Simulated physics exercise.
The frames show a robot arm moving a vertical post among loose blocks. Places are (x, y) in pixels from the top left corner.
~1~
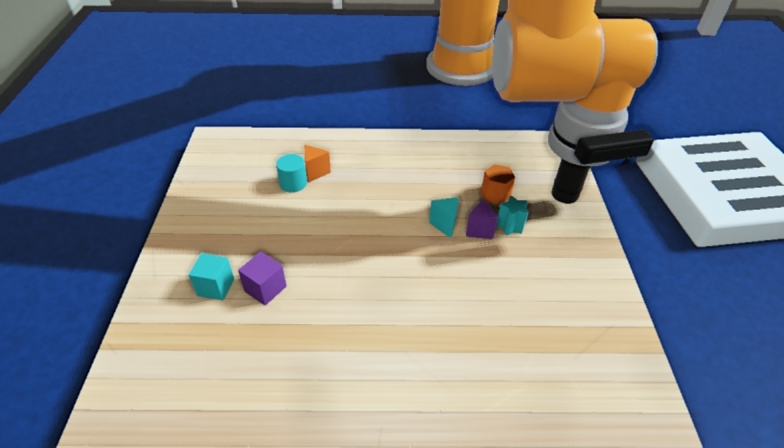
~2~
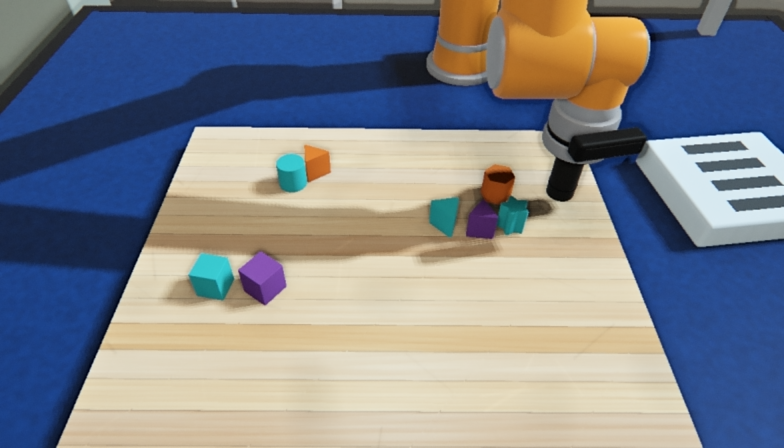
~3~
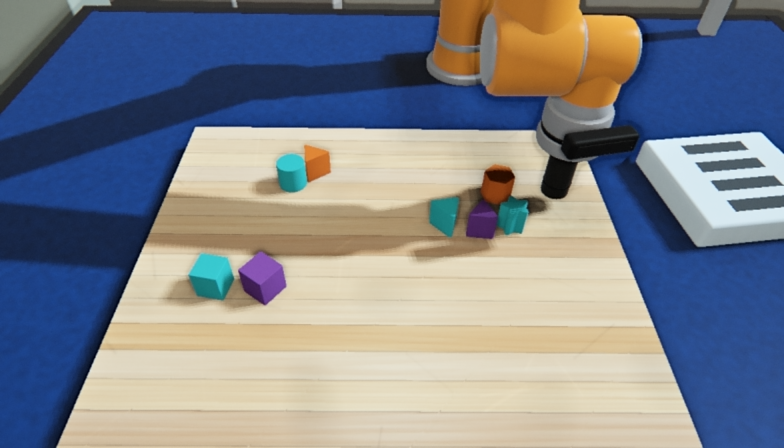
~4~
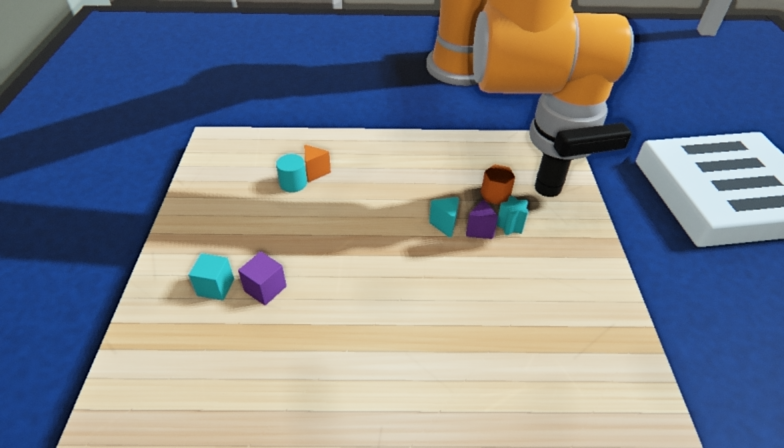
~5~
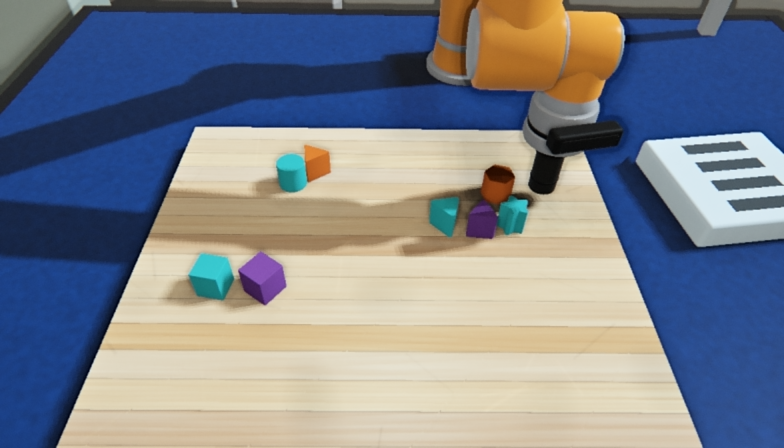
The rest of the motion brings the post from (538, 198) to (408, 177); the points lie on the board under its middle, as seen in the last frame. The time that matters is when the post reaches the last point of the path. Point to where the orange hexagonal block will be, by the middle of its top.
It is going to be at (382, 160).
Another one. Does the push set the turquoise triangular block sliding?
My answer is no.
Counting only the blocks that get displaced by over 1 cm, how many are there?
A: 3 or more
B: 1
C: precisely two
B
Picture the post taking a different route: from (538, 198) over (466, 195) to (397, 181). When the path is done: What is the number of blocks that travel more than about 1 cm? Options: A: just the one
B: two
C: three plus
It's A.
The first path, step by step. One third of the way, post at (495, 180); orange hexagonal block at (470, 169).
Two thirds of the way, post at (451, 173); orange hexagonal block at (425, 164).
At the end, post at (409, 166); turquoise triangular block in place; orange hexagonal block at (382, 160), turned 20° anticlockwise; turquoise star-shaped block in place.
